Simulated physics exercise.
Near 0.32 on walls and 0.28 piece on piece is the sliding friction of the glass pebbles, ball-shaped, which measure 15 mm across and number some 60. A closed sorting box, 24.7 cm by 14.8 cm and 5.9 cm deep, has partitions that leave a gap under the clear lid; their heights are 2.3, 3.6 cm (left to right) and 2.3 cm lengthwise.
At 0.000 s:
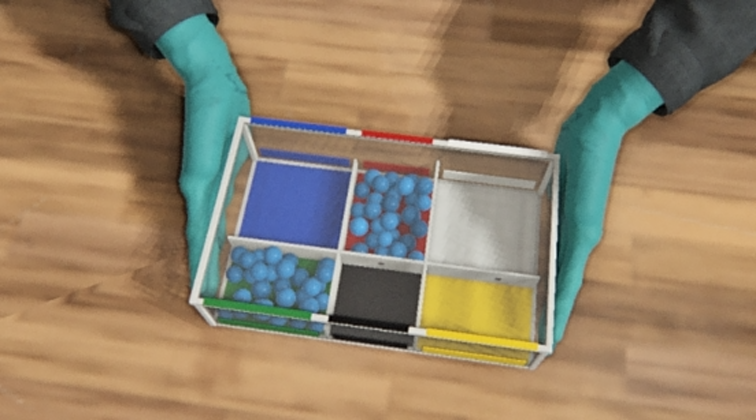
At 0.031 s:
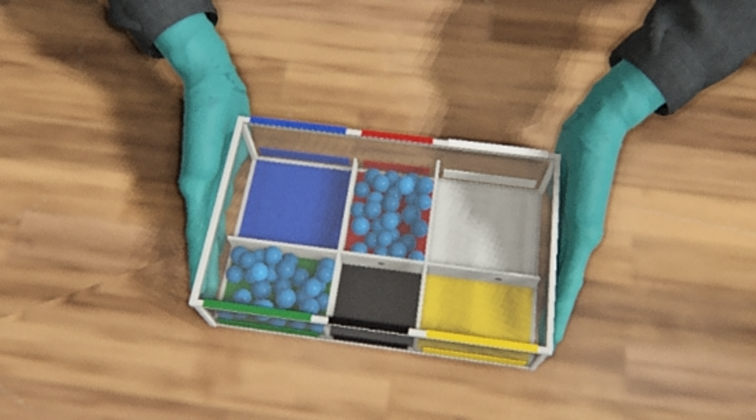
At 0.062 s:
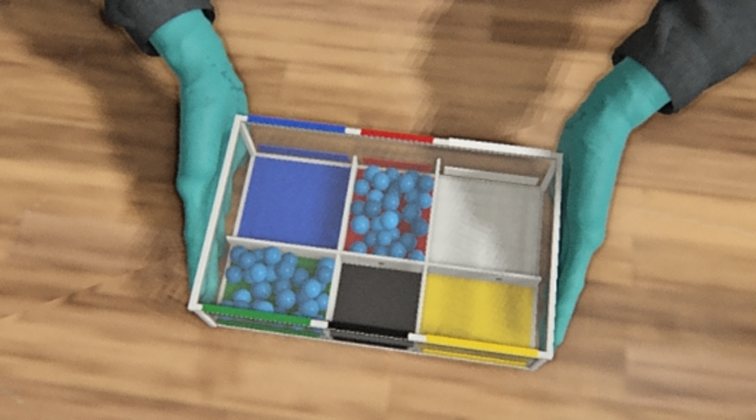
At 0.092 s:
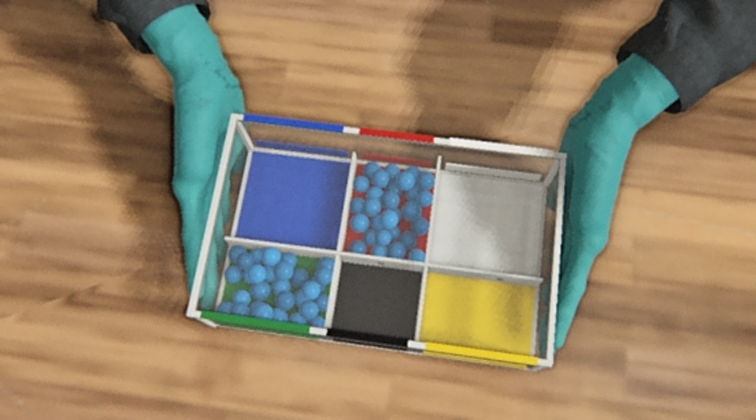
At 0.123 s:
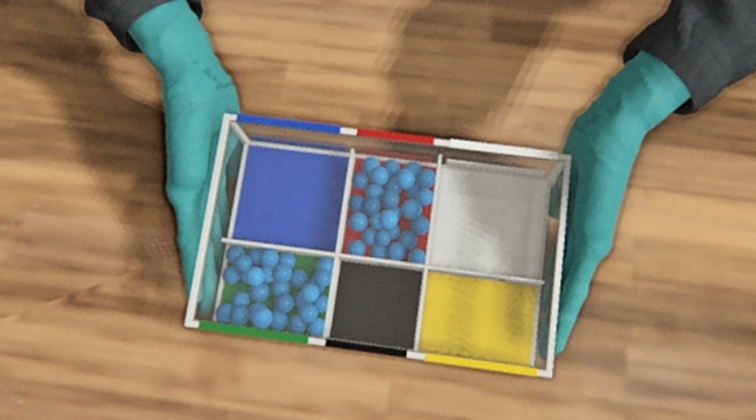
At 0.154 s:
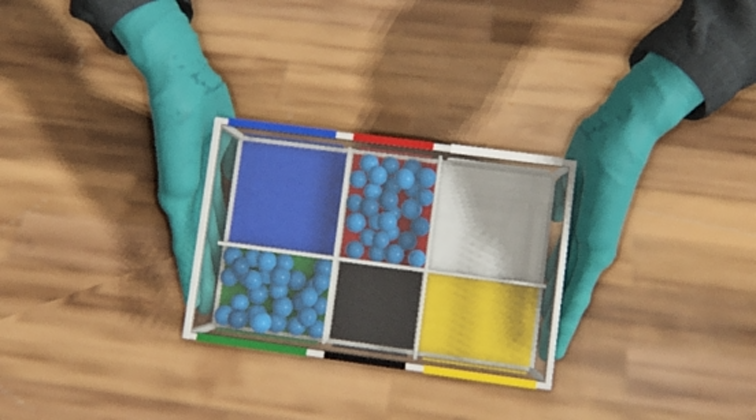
Two teal-gloved hands slowly tilt a clear-lidded, six-section sorting box above a wooden surface, turning it slightly clockwise, while the small blue balls shift slightly but remain grouped in the red and green sections.
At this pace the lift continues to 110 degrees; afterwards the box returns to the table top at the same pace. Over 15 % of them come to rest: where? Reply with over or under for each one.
Red: Under, blue: Under, green: Over, yellow: Under, white: Under, black: Over.
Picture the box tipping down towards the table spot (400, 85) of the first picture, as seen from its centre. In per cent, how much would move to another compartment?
Something like 60 per cent of the pieces.
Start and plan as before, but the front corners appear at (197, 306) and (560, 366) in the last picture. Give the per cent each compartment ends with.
Result - red: 0 %; blue: 0 %; green: 5 %; yellow: 60 %; white: 0 %; black: 35 %.
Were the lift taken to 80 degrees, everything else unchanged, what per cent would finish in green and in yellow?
Result - green at 50 percent, yellow at 0 percent.
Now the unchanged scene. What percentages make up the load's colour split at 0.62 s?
Red 20; blue 0; green 50; yellow 0; white 0; black 30.
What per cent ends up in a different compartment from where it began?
55 per cent, roughly.
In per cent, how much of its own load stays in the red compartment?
Some 0 percent.
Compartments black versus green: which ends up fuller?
Green.
After 0.62 s, tilt 110 degrees; red 20 %, green 50 %, black 30 %.
Then, at 0.94 s, tilt 46 degrees; green 55 %, yellow 10 %, black 35 %.
After 1.35 s, tilt 0 degrees; green 50 %, yellow 10 %, black 40 %.
By 2.0 s all is still; red 0 %, blue 0 %, green 50 %, yellow 10 %, white 0 %, black 40 %.
